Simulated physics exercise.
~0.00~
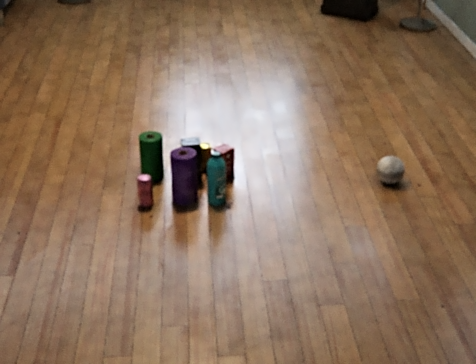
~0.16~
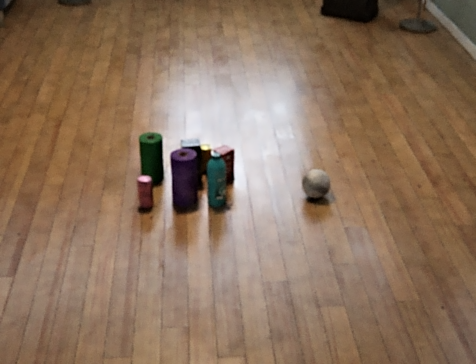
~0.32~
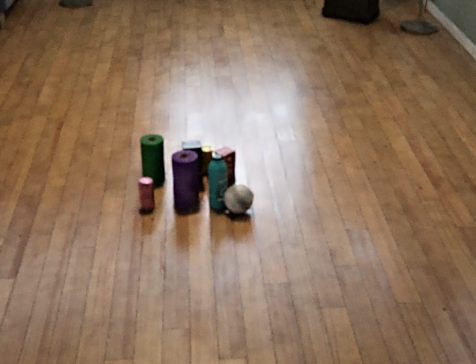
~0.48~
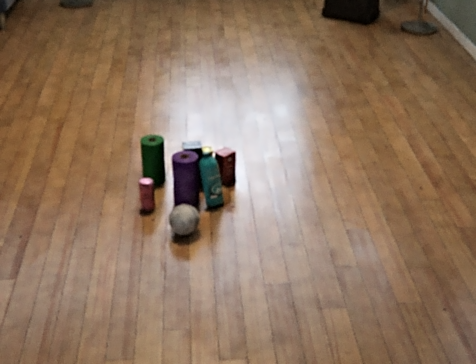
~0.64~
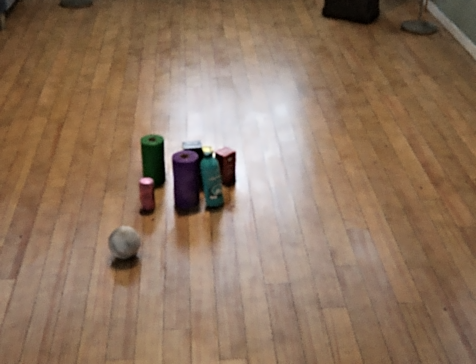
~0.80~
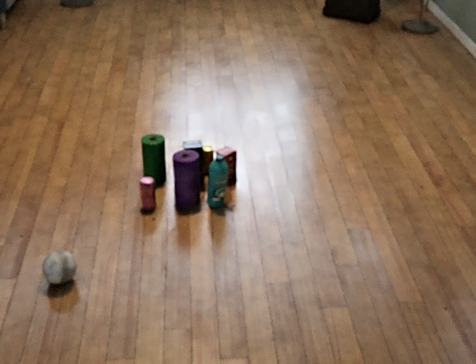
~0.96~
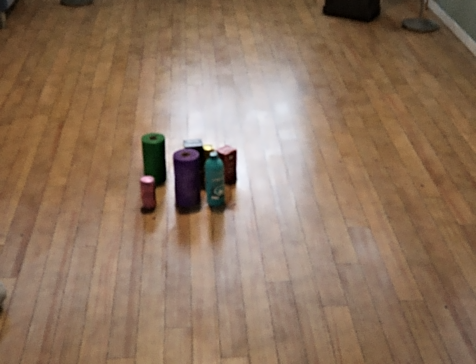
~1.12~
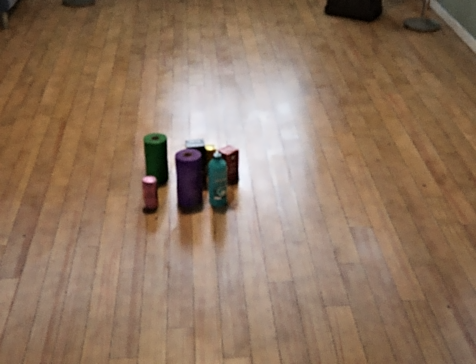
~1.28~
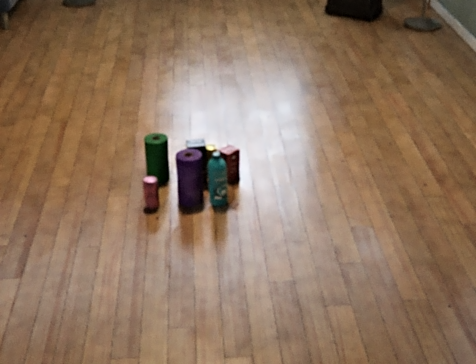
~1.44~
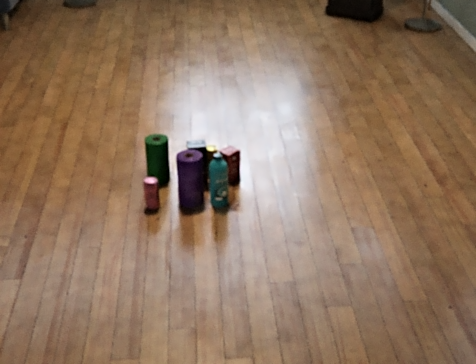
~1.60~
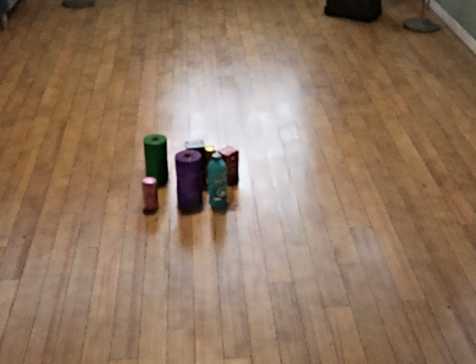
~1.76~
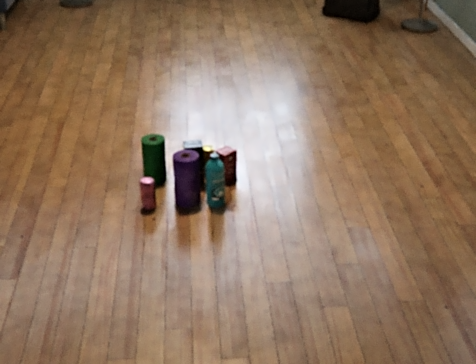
A purple roll stood among a green roll, a turquoise bottle and some cans and cartons on a wooden floor as a pale ball rolled in from the right; the bottle tilted, then settled upright, while the ball rolled out at the left.
